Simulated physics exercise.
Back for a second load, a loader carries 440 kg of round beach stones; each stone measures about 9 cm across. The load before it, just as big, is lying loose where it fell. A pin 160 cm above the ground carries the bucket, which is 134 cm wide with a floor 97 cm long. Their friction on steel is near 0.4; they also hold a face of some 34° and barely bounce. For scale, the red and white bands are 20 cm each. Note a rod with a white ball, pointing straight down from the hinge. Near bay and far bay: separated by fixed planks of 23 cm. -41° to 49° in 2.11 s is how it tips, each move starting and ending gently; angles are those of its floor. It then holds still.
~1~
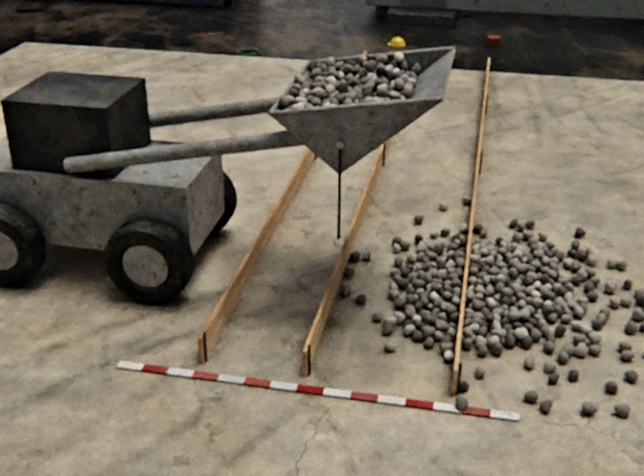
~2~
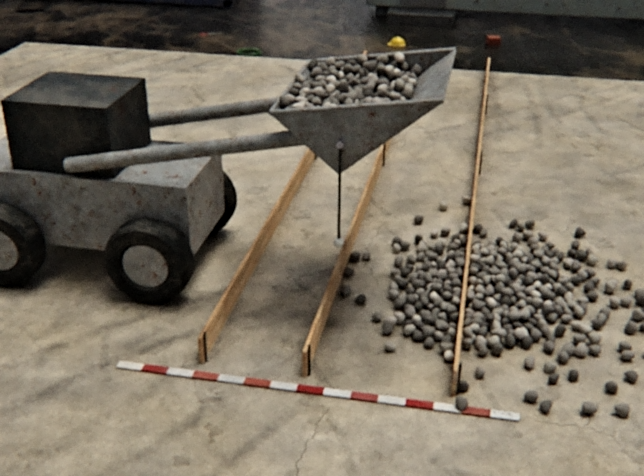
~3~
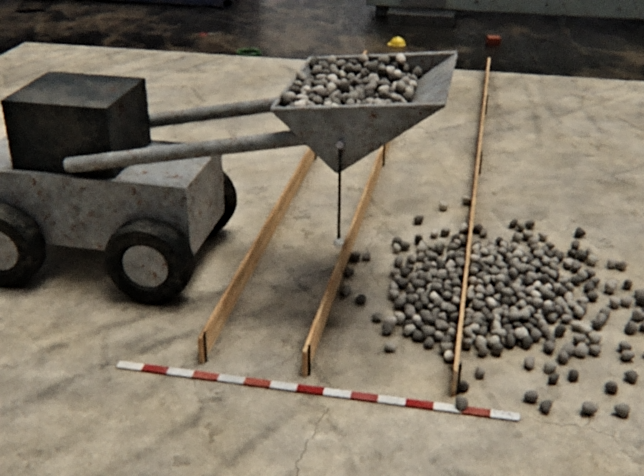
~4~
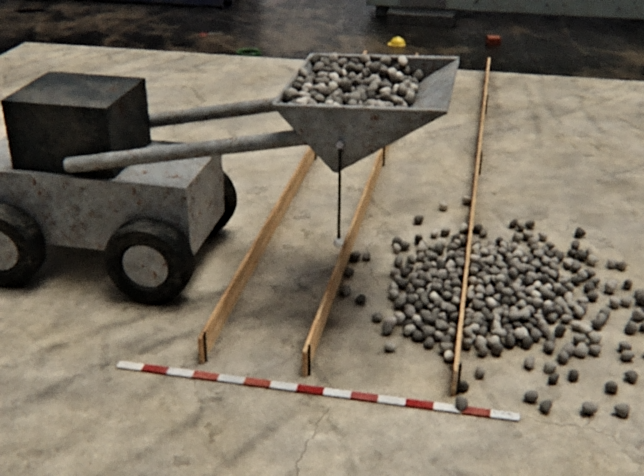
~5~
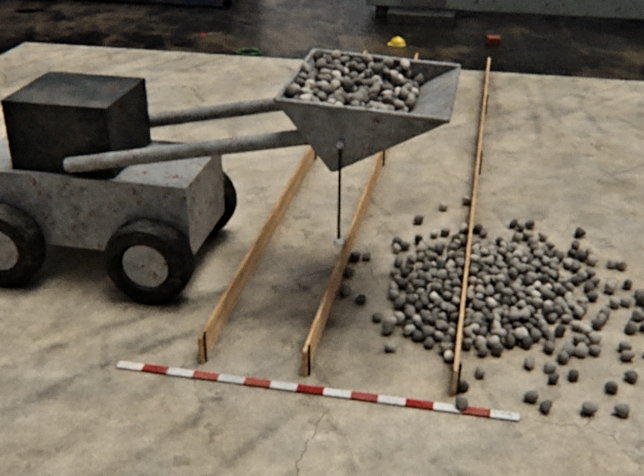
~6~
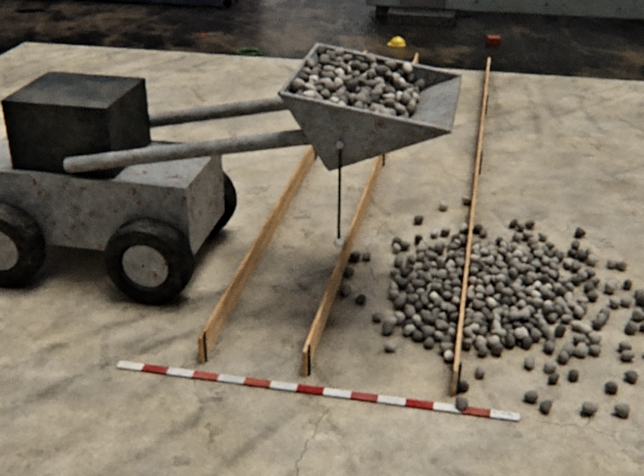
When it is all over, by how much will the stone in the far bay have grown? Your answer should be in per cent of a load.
By roughly 64 per cent of a load.
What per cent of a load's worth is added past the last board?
Result: Near 35 % of one load.
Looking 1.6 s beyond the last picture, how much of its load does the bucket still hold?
Held: Around 0 % of the load.
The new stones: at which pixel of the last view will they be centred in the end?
The centre sits about (448, 280).
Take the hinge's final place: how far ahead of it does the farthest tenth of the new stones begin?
That's roughly 140 cm.
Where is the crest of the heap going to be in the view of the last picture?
Expect the peak around (461, 267).
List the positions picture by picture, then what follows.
The first picture shows lip at (442, 99), floor tilted -41°, highest stones at (382, 70). The earlier load is highest near (471, 273), 17 cm above ground level, 34 % in the far bay, 66 % past the last board.
The second picture shows lip at (443, 101), floor tilted -40°, highest stones at (378, 69).
The third picture shows lip at (445, 105), floor tilted -38°, highest stones at (363, 68).
In the fourth picture, the bucket is at -34°, its lip at (447, 112); the top of the load is at (350, 64).
The fifth picture shows lip at (450, 121), floor tilted -29°, highest stones at (338, 62).
The sixth picture shows lip at (451, 131), floor tilted -23°, highest stones at (324, 59).
Then, 1.0 s after the last picture the floor is at 35°; in per cent of one load, 89 in the bucket, 45 in the far bay, 66 past the last board; the foremost stones are past the picture's edge.
Then, 1.6 s after the last picture the floor is at 49°; in per cent of one load, 2 in the bucket, 105 in the far bay, 93 past the last board; the foremost stones are past the picture's edge.
Then, 2.0 s after the last picture the floor is at 49°; in per cent of one load, 0 in the bucket, 99 in the far bay, 101 past the last board; the foremost stones are past the picture's edge.
Then, 4.8 s after the last picture the floor is at 49°; in per cent of one load, 0 in the bucket, 98 in the far bay, 102 past the last board; the foremost stones are past the picture's edge. Net gain in the far bay, 64.
